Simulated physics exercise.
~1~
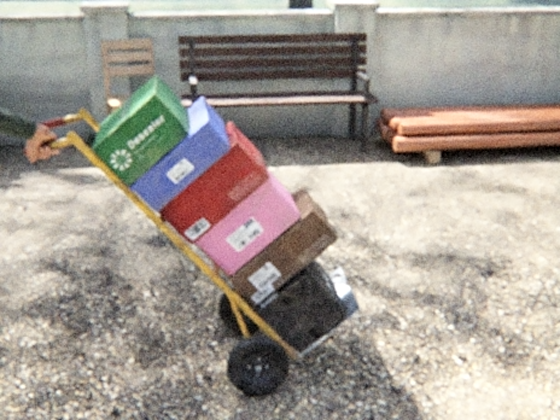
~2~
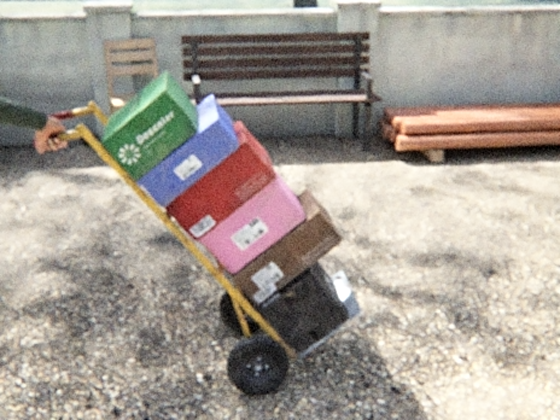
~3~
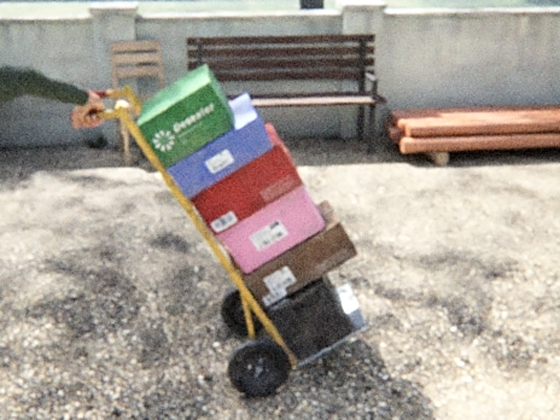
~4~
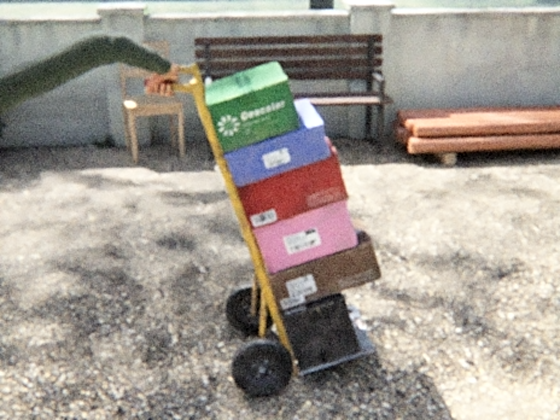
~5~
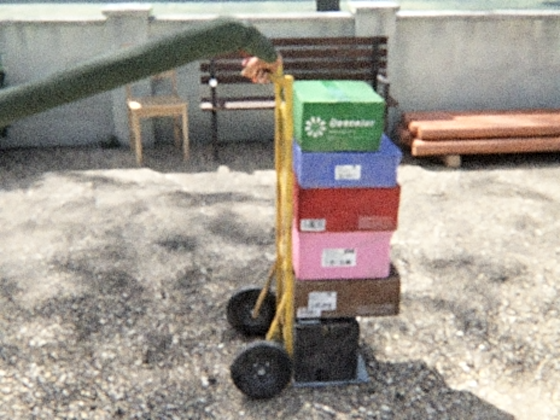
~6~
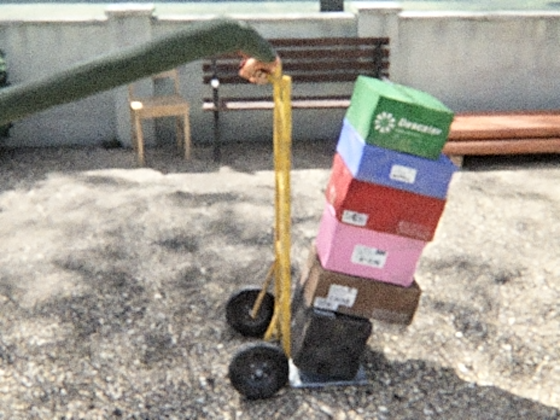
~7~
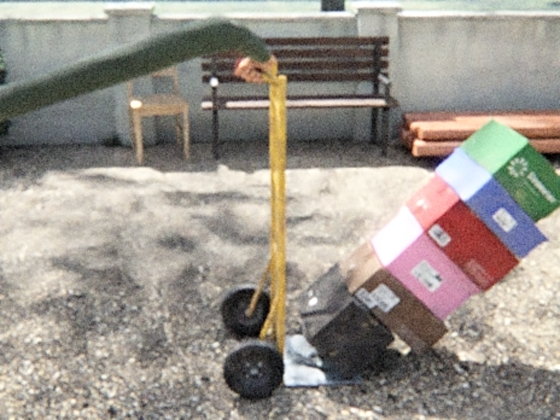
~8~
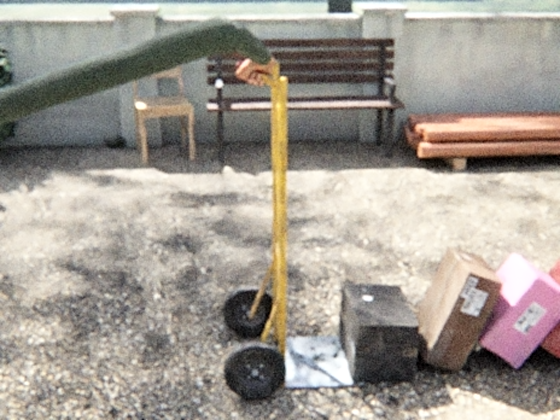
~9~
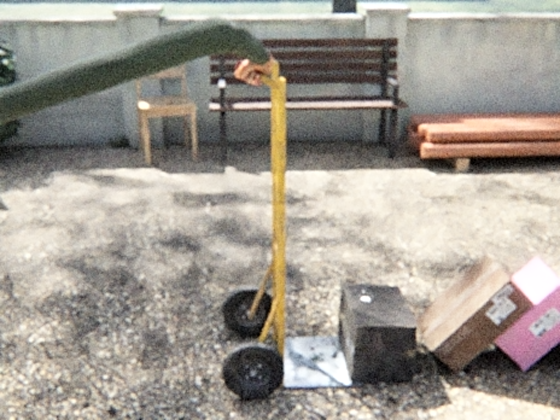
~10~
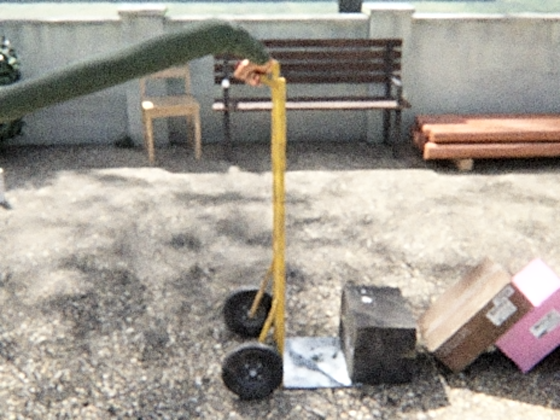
On a sunny gravel yard, a green-sleeved arm swung a tilted yellow hand truck upright, and its stack of colourful boxes toppled off to the right, leaving the black box just ahead of the truck, with the brown and pink ones leaning beyond it.
